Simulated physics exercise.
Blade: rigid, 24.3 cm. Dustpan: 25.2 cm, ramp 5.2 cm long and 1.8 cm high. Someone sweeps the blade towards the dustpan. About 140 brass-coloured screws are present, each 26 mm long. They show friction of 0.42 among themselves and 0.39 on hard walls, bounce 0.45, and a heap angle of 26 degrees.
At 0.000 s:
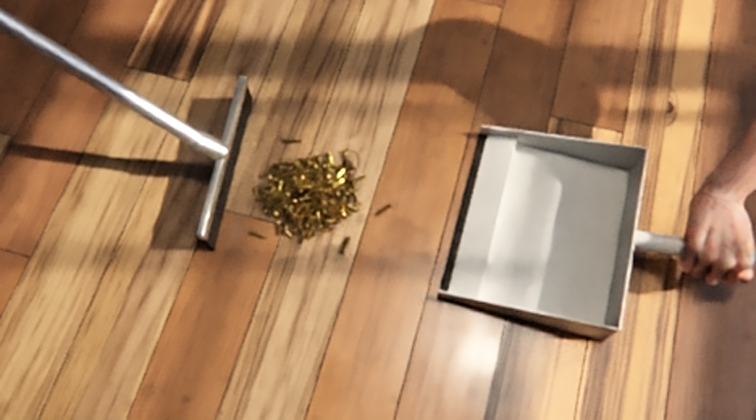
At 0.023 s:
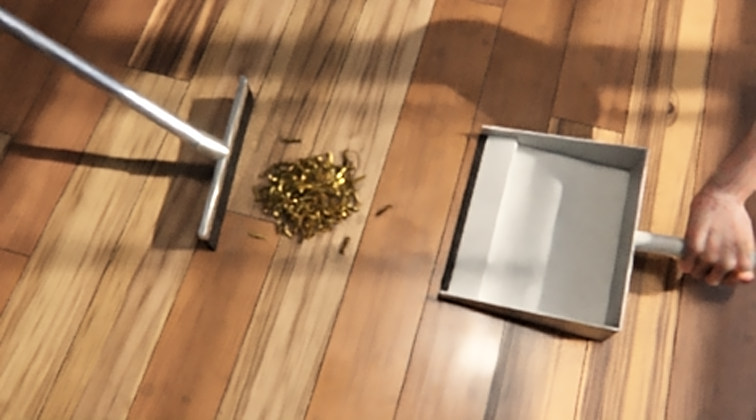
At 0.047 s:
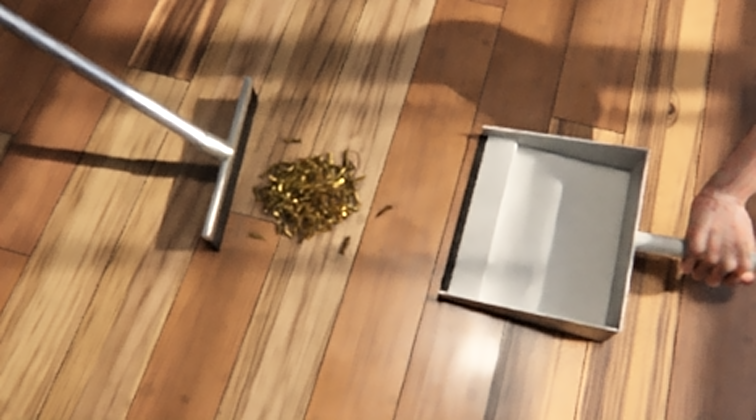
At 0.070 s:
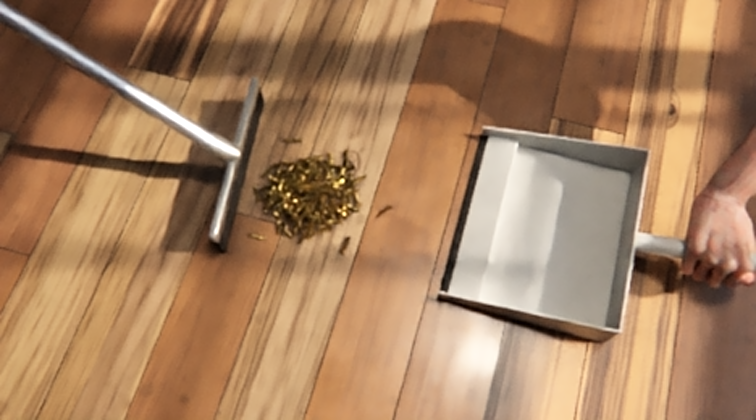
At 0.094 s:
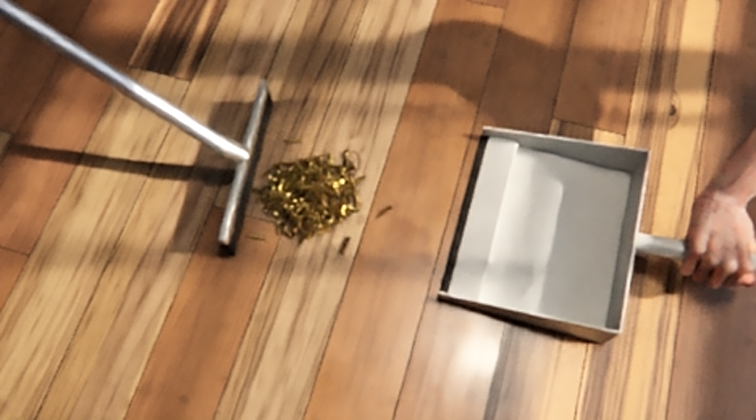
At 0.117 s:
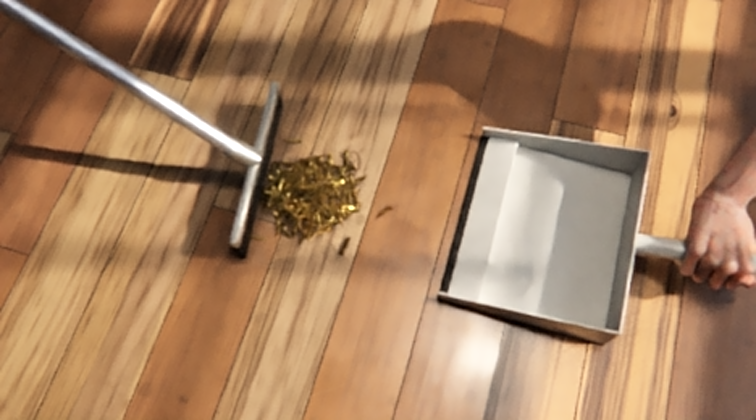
A metal blade slides right across the wooden floor and meets a pile of brass-coloured pieces.
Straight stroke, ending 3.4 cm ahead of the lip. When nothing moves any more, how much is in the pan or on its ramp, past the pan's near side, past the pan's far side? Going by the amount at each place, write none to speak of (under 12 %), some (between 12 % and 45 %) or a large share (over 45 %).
Pan: Some, near side: None to speak of, far side: None to speak of.
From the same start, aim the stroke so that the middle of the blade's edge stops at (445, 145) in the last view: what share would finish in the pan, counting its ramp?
Close to 25 in a hundred.
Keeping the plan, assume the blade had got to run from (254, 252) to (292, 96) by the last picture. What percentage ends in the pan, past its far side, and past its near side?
The pan gets 55, the far side 0 and the near side 5.
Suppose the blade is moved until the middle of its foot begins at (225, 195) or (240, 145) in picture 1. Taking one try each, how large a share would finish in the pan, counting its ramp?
First try about 25 per cent, second about 30 per cent.
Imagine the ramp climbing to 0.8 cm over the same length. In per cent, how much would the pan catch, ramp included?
Something like 30 per cent, ramp included.
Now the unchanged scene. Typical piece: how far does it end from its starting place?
20 cm or thereabouts.
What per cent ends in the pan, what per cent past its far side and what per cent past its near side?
In per cent: Pan 25; near side 0; far side 0.
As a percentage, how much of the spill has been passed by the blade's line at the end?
Something like 0 per cent, roughly.
After 0.29 s, middle of the blade 16 cm from the lip; 0 % over the lip, far side 0 %, near side 0 %.
After 0.41 s, middle of the blade 8 cm from the lip; 0 % over the lip, far side 0 %, near side 0 %.
Then, at 0.66 s, middle of the blade 5 cm from the lip; 25 % over the lip, far side 0 %, near side 0 %.
At rest (1.3 s), pan 25 %, near side 0 %, far side 0 %, in front of the lip or behind the blade 75 %.
